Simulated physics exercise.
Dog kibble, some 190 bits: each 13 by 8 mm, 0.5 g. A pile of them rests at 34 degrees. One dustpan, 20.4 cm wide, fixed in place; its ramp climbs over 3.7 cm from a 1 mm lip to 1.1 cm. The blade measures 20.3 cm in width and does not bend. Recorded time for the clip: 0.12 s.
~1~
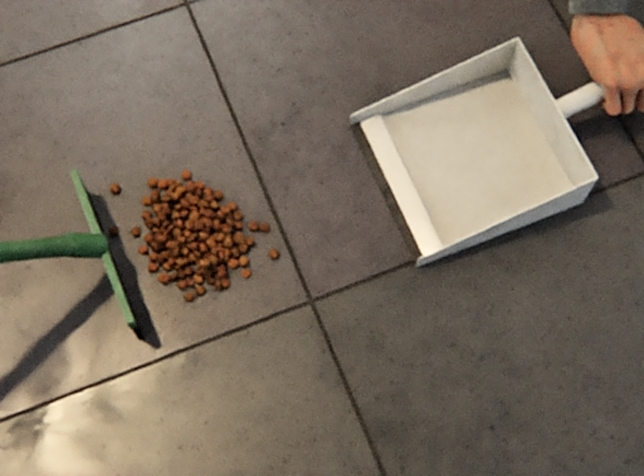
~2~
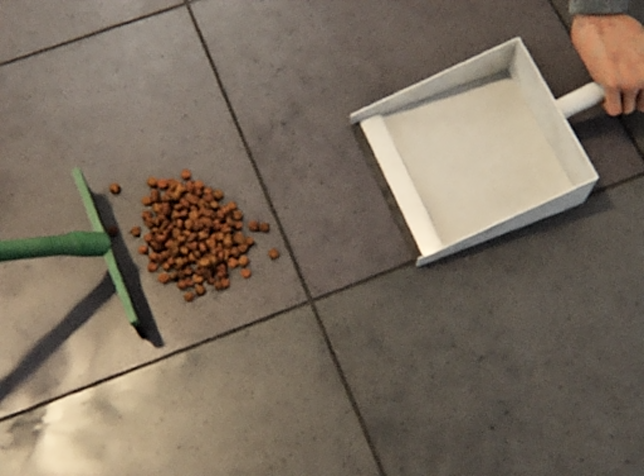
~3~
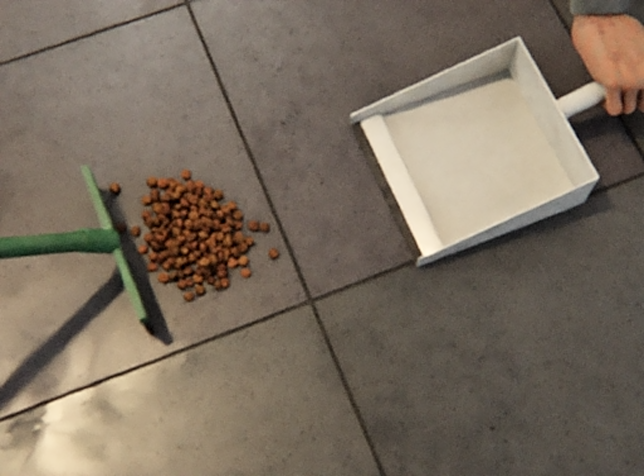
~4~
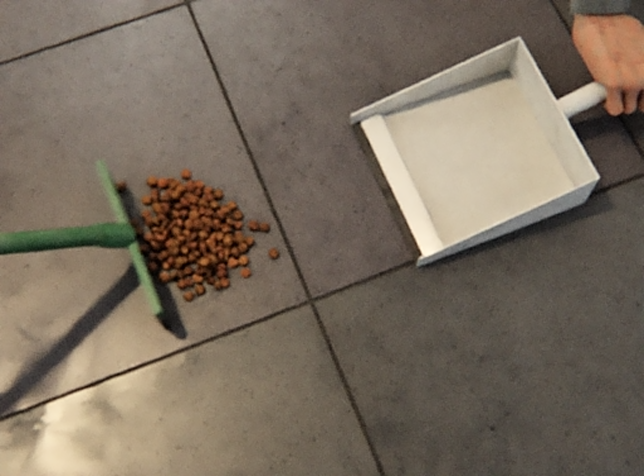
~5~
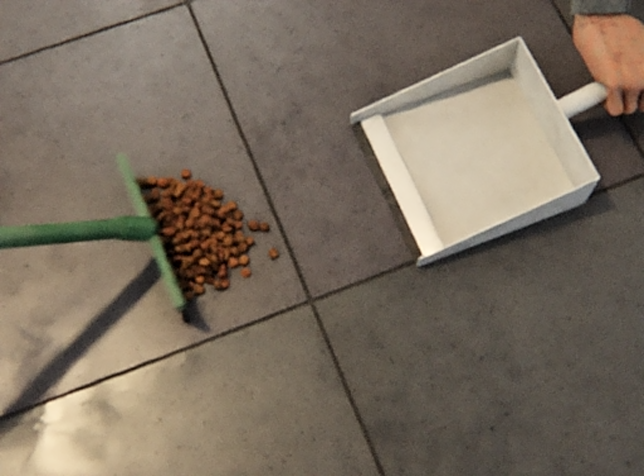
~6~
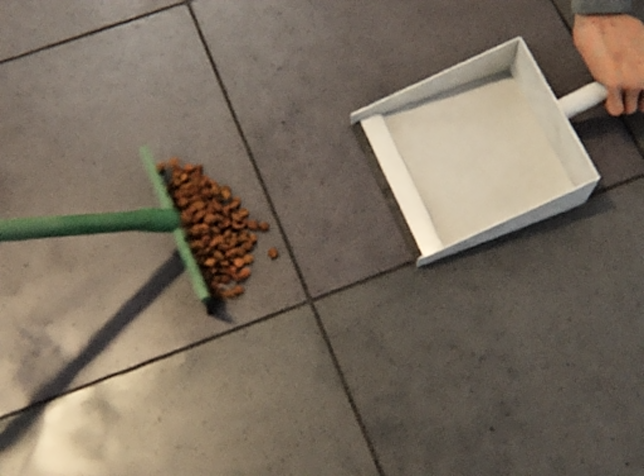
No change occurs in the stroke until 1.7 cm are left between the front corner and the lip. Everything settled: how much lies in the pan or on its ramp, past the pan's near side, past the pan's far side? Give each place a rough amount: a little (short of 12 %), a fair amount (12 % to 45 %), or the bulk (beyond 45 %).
In the pan or on its ramp: The bulk; past the pan's near side: A little; past the pan's far side: A fair amount.
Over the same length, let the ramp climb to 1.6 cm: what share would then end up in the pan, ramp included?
Then around 60 percent, ramp counted.
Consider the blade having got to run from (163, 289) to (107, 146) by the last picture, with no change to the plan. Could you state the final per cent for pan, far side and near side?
Final per cent - pan 10, far 45, near 0.
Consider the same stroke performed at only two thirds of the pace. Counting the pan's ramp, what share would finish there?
In that case close to 55 per cent.
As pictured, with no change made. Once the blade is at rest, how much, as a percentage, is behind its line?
Roughly 5 percent of it.
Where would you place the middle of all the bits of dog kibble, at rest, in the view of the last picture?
Approximately (397, 163) in the last picture.
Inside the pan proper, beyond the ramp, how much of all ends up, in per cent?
It comes to some 40 per cent.
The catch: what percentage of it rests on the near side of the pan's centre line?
Something like 40 per cent of the catch.
Then, 0.11 s after the last picture, middle of the blade 12 cm from the lip; 0 % over the lip, far side 15 %, near side 0 %.
Then, 0.19 s after the last picture, middle of the blade 4 cm from the lip; 5 % over the lip, far side 15 %, near side 5 %.
Then, 0.40 s after the last picture, middle of the blade 2 cm from the lip; 65 % over the lip, far side 15 %, near side 5 %.
In the end, pan 65 %, near side 5 %, far side 15 %, in front of the lip or behind the blade 15 %.
